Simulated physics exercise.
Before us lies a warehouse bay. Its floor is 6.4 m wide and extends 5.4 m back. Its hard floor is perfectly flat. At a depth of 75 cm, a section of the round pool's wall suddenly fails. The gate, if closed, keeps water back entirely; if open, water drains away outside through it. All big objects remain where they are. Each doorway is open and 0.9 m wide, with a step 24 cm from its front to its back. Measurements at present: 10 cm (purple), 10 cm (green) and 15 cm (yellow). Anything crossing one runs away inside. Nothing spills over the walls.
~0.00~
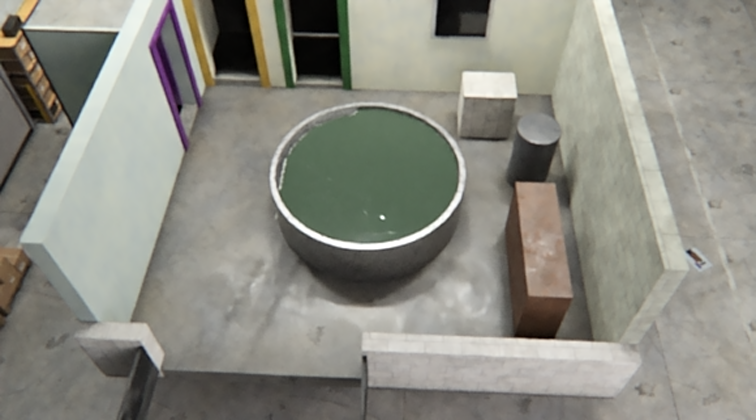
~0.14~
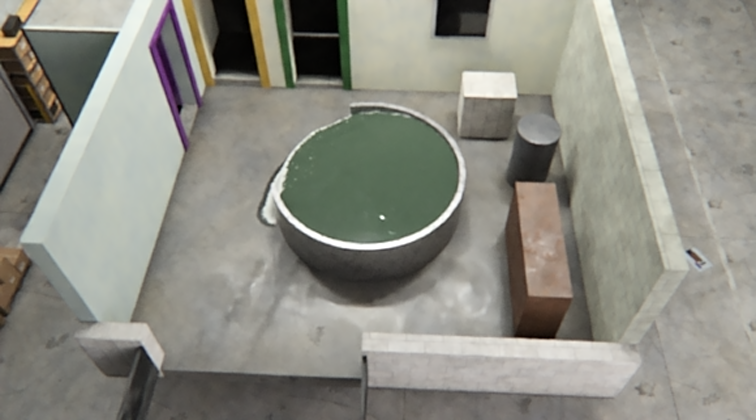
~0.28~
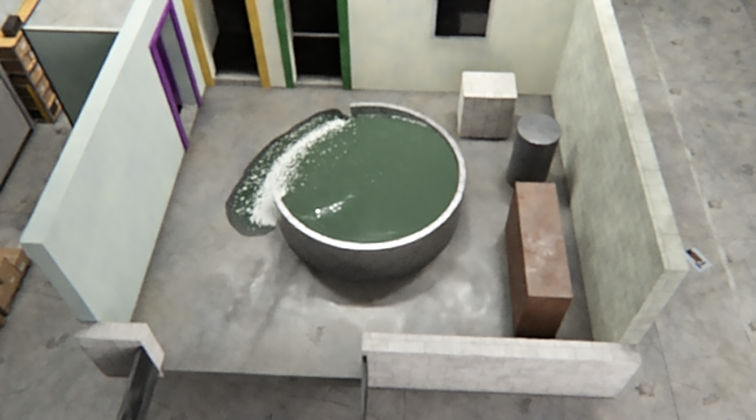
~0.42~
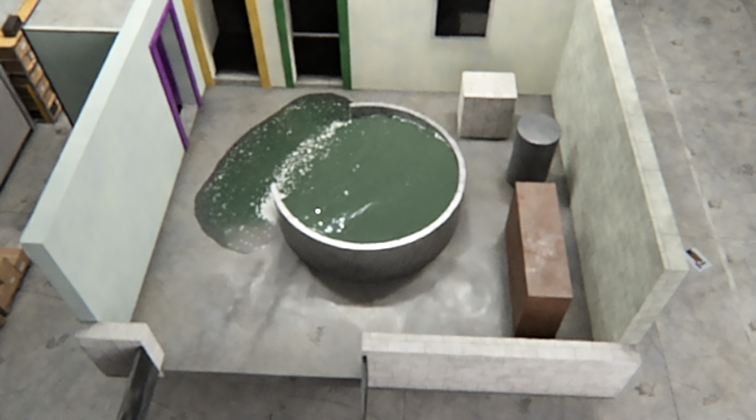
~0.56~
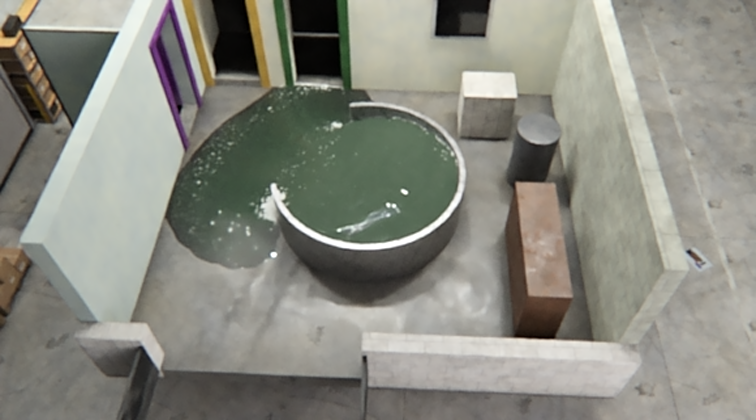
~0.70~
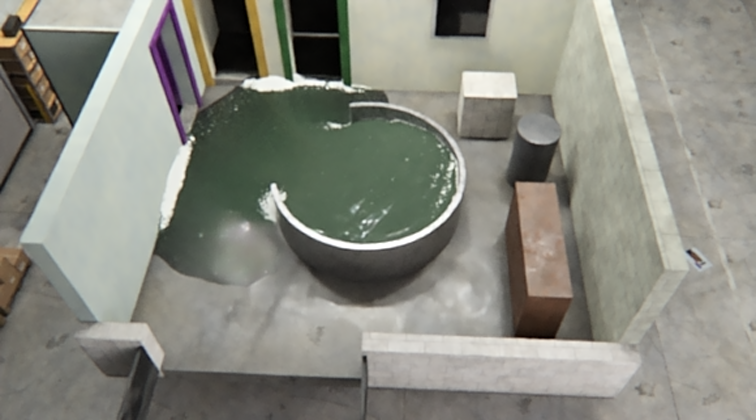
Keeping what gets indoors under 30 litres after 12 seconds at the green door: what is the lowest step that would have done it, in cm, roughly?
Close to 23 cm is just enough.
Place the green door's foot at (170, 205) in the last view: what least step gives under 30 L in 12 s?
Roughly 27 cm.
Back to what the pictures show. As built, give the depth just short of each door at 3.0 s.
Lab note, cm: Purple 35; green 23; yellow 35.
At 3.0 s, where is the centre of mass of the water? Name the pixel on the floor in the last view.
It lies near (292, 178) in the last picture.
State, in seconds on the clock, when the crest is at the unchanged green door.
Around 3.0 s.
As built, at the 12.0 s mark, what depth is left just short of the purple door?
Depth: Near 5.5 cm.
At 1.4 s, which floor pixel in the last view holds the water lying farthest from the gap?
Pixel: About (122, 350).
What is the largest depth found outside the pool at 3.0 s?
Up to some 38 centimetres, I'd say.
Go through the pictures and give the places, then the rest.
The first frame shows still water, 75 cm deep, in the round pool at (368, 172); the green door at (315, 44) is dry.
In the second frame, the front is at a hidden place, 0.3 m from the gap at (298, 159); 0.5 m2 of floor is wet, 75 cm left at the back.
In the third frame, water pours out at (298, 161) and has run 0.8 m, to a hidden place; about 11 cm deep outside, 75 cm at the back.
In the fourth frame, the gap is at (298, 162), the front 1.4 m out at (300, 100); the back of the round pool holds 75 cm.
In the fifth frame, the gap is at (298, 162), the front 1.8 m out at (280, 88); the back of the round pool holds 75 cm.
In the sixth frame, water pours out at (299, 163) and has run 2.3 m, to (241, 87); about 7 cm deep outside, 72 cm at the back; water is at the green door at (315, 44).
After 1.4 s water covers 35 % of the floor, deepest (55 cm) near (203, 97); 19 cm at the green door, 56 litres in over its 10 cm step.
After 3.0 s water covers 50 % of the floor, deepest (38 cm) near (205, 90); 23 cm at the green door, 160 litres in over its 10 cm step.
After 12.0 s water covers 95 % of the floor, deepest (12 cm) near (577, 278); 6 cm at the green door, 287 litres in over its 10 cm step.
At the green door as built, the water arrived by 0.6 s and peaked near 23 cm at 3.0 s.
Run again over the same 12 s with other heights there, 76 litres in over 19 cm, 18 litres over 25.5 cm. The limit of 30 litres is kept from about 23 cm up.
